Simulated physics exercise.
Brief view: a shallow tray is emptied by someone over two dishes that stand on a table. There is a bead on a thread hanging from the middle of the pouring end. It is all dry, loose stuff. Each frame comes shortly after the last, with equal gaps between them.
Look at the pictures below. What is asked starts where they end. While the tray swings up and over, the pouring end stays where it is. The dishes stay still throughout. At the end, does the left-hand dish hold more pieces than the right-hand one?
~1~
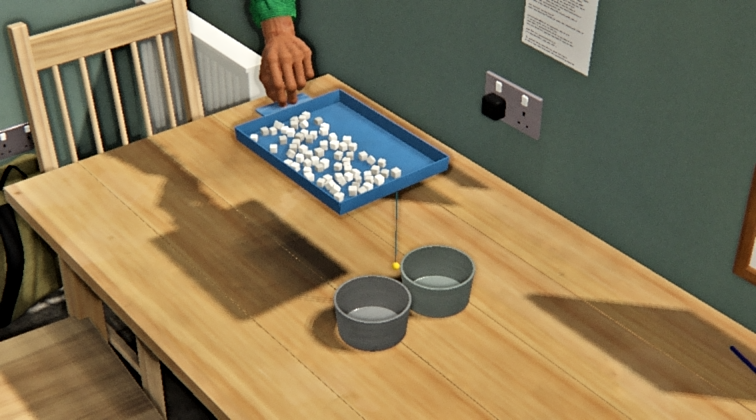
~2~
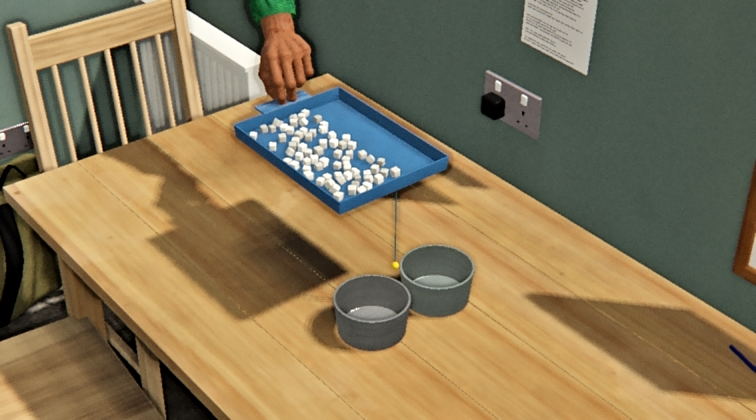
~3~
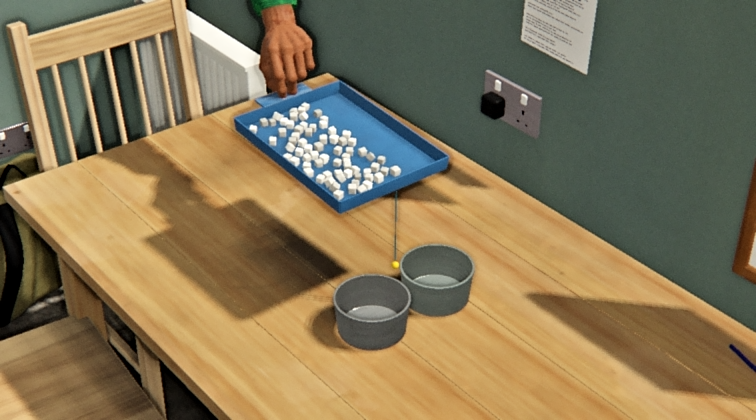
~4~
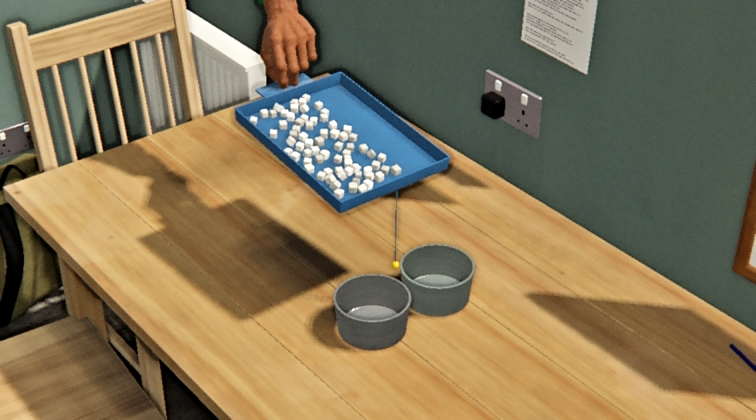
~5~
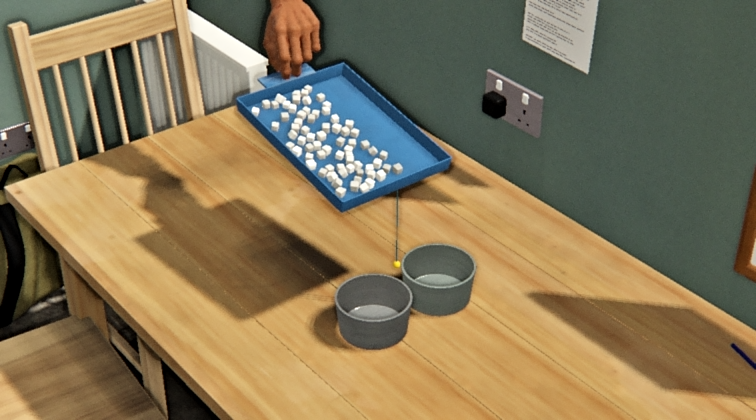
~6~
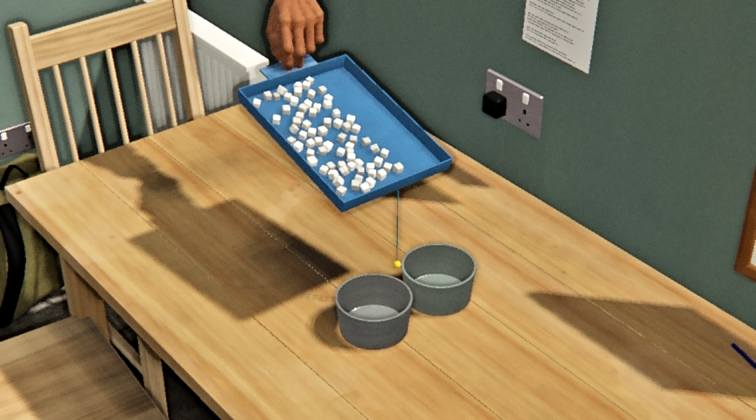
No, more pours into the right one.
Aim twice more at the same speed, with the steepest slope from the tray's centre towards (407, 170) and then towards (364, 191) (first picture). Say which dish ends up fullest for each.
Results - the dish on the right side first, the dish on the left side second.
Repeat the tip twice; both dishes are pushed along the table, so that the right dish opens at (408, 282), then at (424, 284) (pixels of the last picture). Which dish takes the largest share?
In turn: The right one; the dish on the right.
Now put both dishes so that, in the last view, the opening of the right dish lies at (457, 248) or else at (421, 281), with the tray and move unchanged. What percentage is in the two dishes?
You'd get near 30 percent first and near 50 percent next.
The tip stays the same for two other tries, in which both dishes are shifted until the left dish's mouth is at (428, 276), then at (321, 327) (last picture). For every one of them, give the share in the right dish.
It comes to roughly 0 per cent in one try and roughly 30 per cent in the next.
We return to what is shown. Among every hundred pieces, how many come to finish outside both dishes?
Roughly 50 percent.
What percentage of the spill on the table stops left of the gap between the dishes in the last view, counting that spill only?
Share on the left: Near 10 %.
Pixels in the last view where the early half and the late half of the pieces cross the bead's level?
(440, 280) first, (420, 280) later.
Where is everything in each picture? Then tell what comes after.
In the first frame, corners of the pouring end (340, 202) and (447, 157), level; middle of the load (319, 153), sugar cubes; left dish (396, 330); right dish (461, 297); bead on its thread (396, 266).
In the second frame, corners of the pouring end (340, 201) and (447, 156), level; middle of the load (318, 151).
In the third frame, corners of the pouring end (340, 201) and (447, 156), tipped barely, level across its low end; middle of the load (319, 147).
In the fourth frame, corners of the pouring end (341, 201) and (448, 157), tipped a little, level across its low end; middle of the load (319, 142).
In the fifth frame, corners of the pouring end (343, 201) and (450, 157), tipped a little, level across its low end; middle of the load (321, 137).
In the sixth frame, corners of the pouring end (344, 201) and (451, 158), tipped clearly, level across its low end; middle of the load (322, 132); left dish (397, 328); right dish (463, 295).
Just after the last frame, tray tipped steeply; every one on the tray.
A moment on, tray tipped right over; every one on the tray.
Further on, tray tipped past a quarter turn; about a tenth in the left dish; roughly a third in the right dish; roughly half outside both.
When it is over, tray tipped past a quarter turn; about a tenth in the left dish; roughly a third in the right dish; roughly half outside both.
